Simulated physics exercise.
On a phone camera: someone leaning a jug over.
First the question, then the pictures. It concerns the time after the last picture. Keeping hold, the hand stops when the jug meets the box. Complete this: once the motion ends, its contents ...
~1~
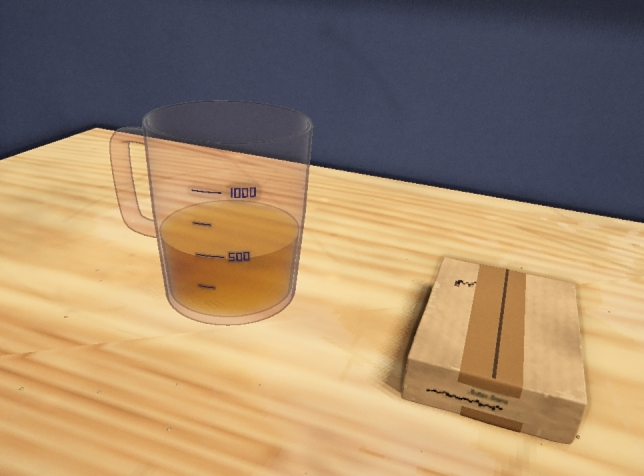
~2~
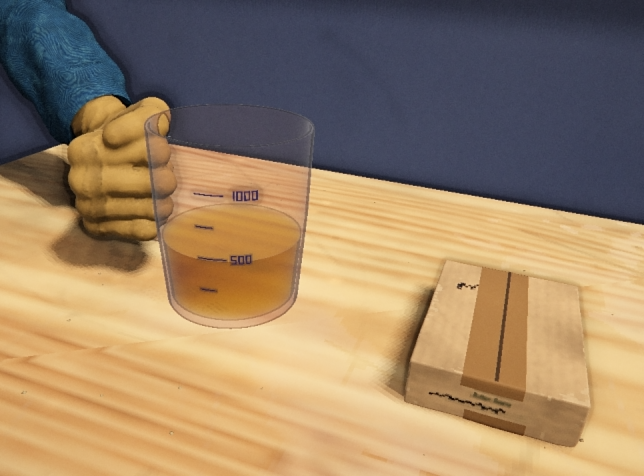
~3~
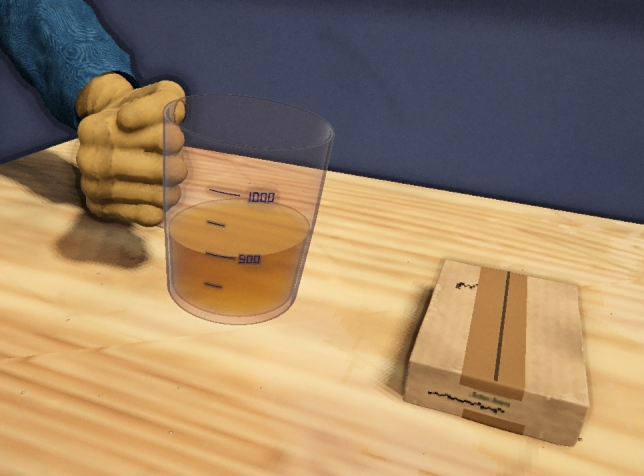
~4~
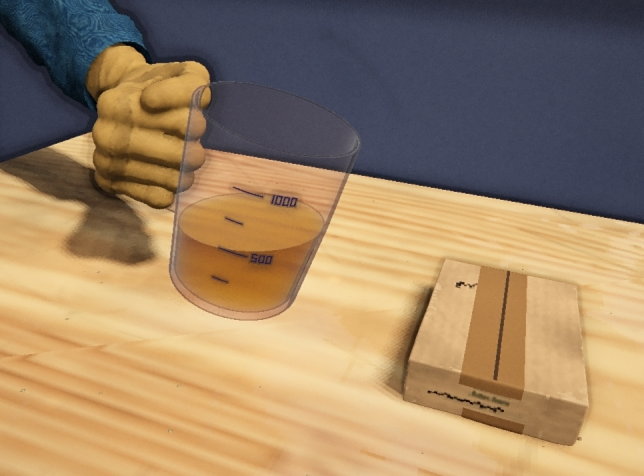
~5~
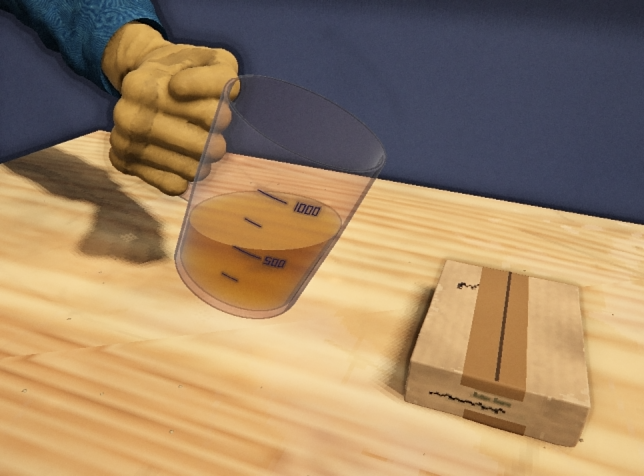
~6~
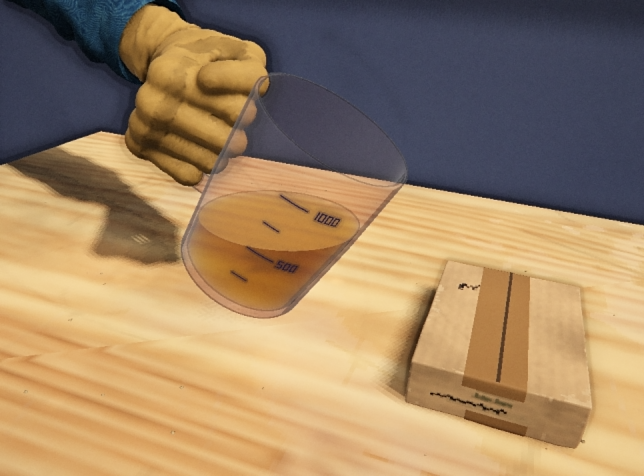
Its contents have partly come out.
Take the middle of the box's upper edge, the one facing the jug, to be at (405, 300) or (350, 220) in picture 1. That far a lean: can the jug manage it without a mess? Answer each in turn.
Some spilt; no spill.
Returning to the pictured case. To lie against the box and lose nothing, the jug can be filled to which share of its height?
It can be filled to around 20 %.
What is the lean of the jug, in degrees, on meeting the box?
70 degrees.
A moment on, the jug leans by about 45°; all is still inside.
Further on, the jug leans by about 65°; a puddle lies under it; about three quarters of the apple juice is inside.
When it is over, the jug leans by about 70°, against the box; a puddle lies under it; about half of the apple juice is inside.
